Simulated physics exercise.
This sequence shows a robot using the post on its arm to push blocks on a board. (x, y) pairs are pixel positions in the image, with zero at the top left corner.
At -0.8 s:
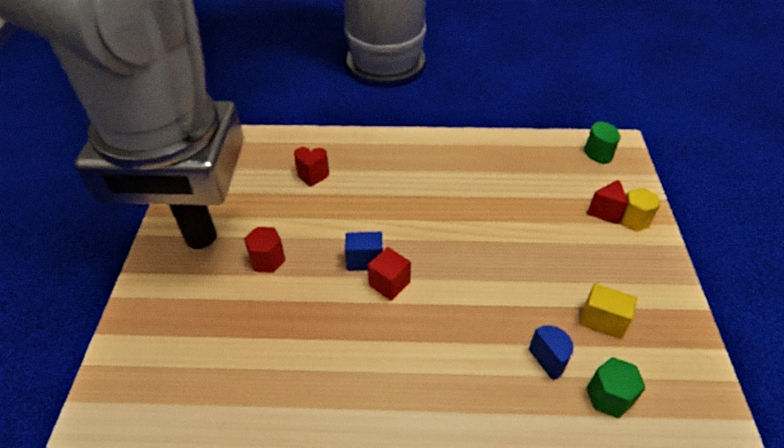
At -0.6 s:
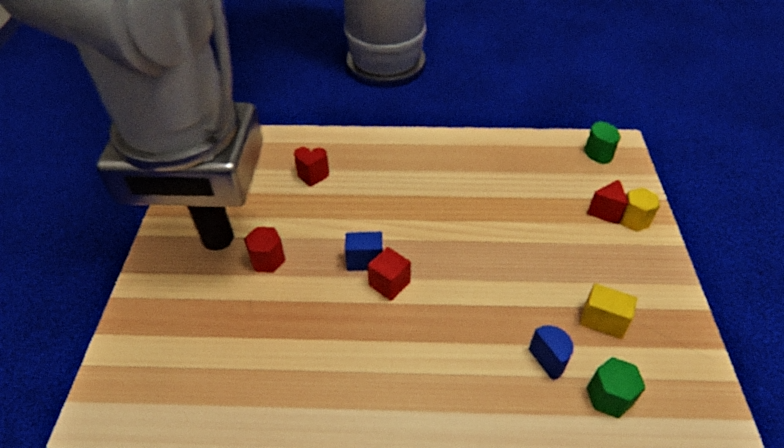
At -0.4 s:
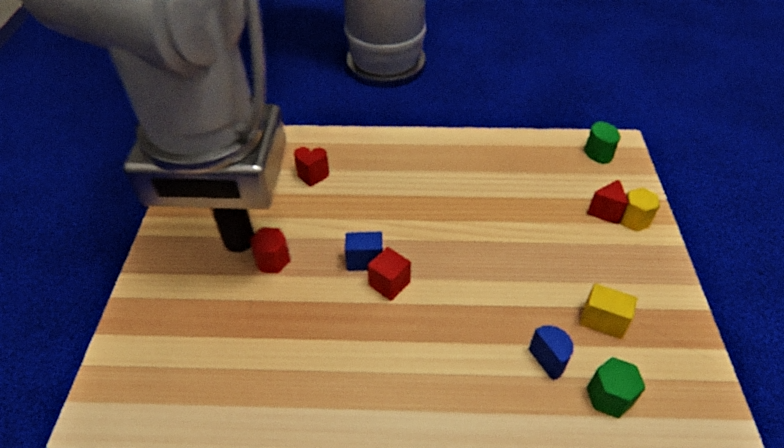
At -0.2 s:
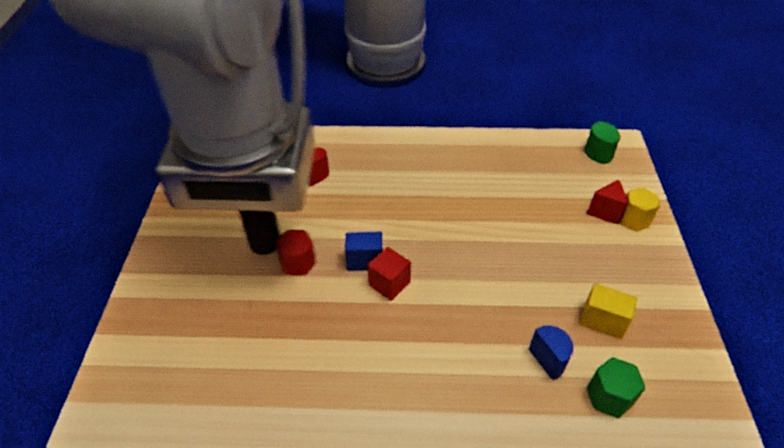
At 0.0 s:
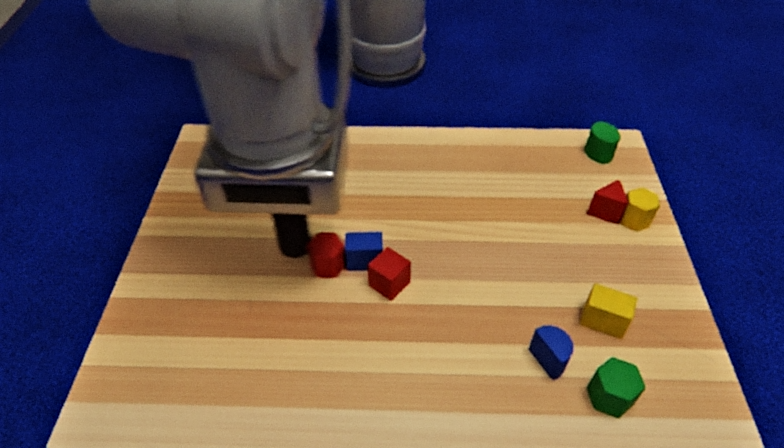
A robot arm moves right and pushes the red six-sided block toward the blue block.
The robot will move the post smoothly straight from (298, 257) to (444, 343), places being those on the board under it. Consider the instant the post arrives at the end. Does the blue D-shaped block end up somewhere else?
Answer: No.
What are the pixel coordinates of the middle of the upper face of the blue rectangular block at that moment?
At roughly (389, 237).
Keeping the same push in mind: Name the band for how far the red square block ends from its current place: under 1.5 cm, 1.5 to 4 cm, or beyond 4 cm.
I reckon it covers more than 4 cm.
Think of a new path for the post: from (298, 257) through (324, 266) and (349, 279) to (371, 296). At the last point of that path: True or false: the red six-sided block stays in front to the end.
True.
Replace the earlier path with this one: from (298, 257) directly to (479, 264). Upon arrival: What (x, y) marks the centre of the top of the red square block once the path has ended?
I think it will end close to (424, 284).
The first path, step by step. One third of the way, post at (343, 273); red six-sided block at (375, 266), turned 25° anticlockwise; blue rectangular block at (389, 238), turned 50° anticlockwise; red square block at (412, 265), turned 20° anticlockwise.
Two thirds of the way, post at (392, 302); red six-sided block at (428, 284), turned 65° anticlockwise; blue rectangular block at (389, 237), turned 50° anticlockwise; red square block at (450, 263), turned 75° anticlockwise.
At the end, post at (445, 334); red six-sided block at (460, 294), turned 130° anticlockwise; blue rectangular block at (389, 237), turned 50° anticlockwise; red square block at (457, 261), turned 100° anticlockwise; blue D-shaped block not moved.
